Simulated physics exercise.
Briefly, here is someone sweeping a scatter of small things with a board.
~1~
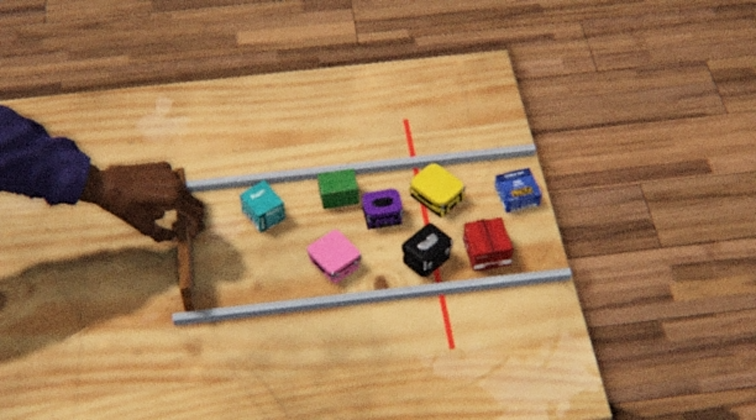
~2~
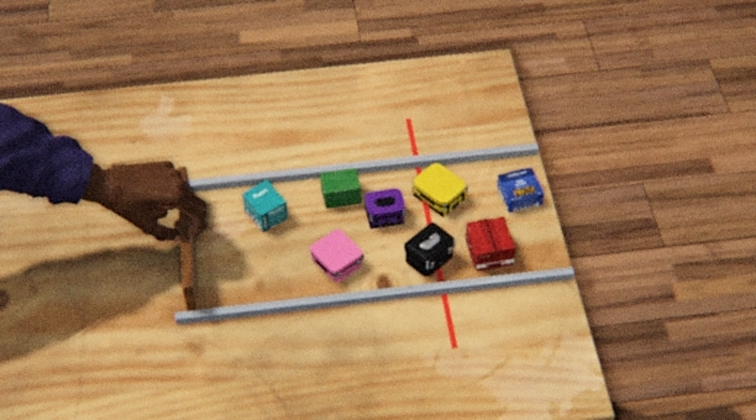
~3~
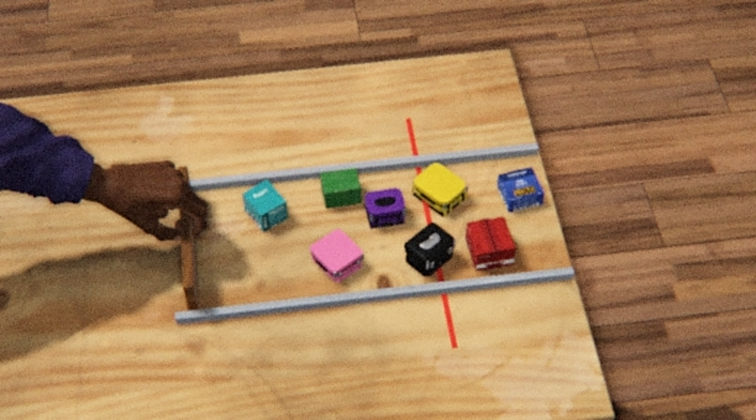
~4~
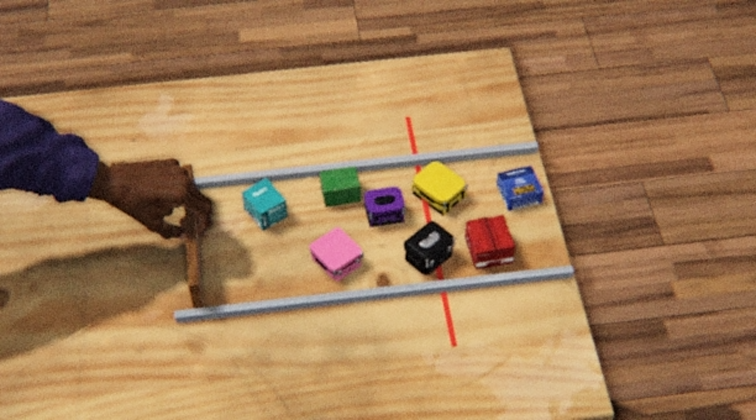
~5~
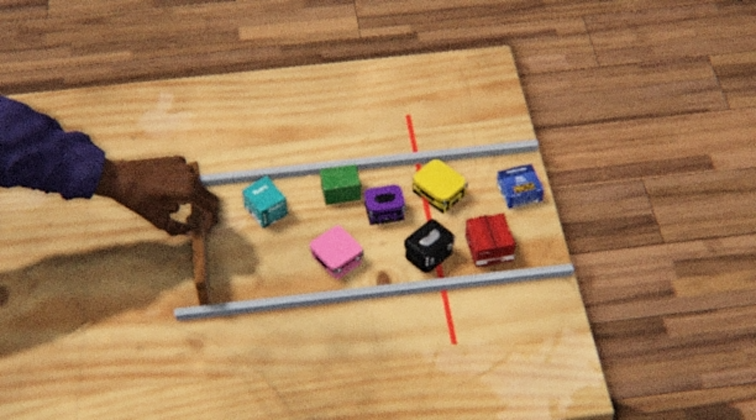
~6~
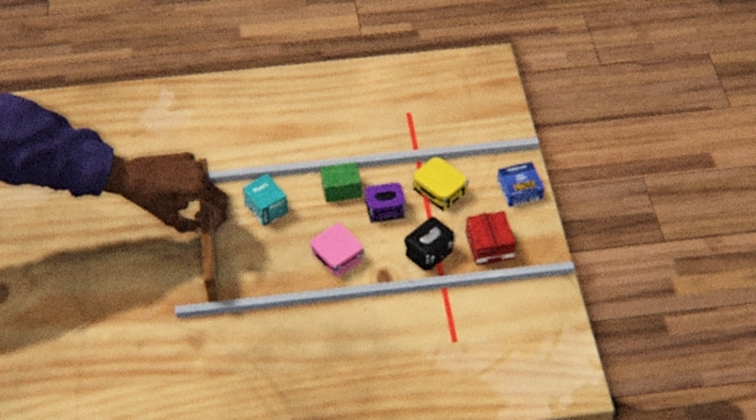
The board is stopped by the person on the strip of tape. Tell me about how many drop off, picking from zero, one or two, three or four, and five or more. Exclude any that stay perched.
The count that falls off is none.
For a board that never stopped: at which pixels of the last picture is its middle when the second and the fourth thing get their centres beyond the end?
I'd put it close to (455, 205) and later close to (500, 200).
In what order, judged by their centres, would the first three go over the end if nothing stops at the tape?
Those would be the blue box, the red box and the yellow case, in that order.
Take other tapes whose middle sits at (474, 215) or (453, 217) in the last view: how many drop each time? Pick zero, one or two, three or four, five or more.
The falls would be 1 or 2; 1 or 2.
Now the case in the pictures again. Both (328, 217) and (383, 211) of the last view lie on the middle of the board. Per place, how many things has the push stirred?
That makes 3 at the first spot and 7 at the second.
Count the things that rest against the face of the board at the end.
Contact count: 2.
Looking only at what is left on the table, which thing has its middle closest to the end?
The blue box.
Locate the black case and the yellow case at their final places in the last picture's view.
Result: One at about (500, 239), the other at about (506, 177).
A little later, none off yet; blue box at rest near (521, 184); red box at rest near (490, 238); yellow case at rest near (440, 184).
Next, none off yet; blue box moving near (527, 184); red box shifted about its own width near (517, 234); yellow case shifted about its own width near (480, 180).
When it is over, the number that fall off is zero.
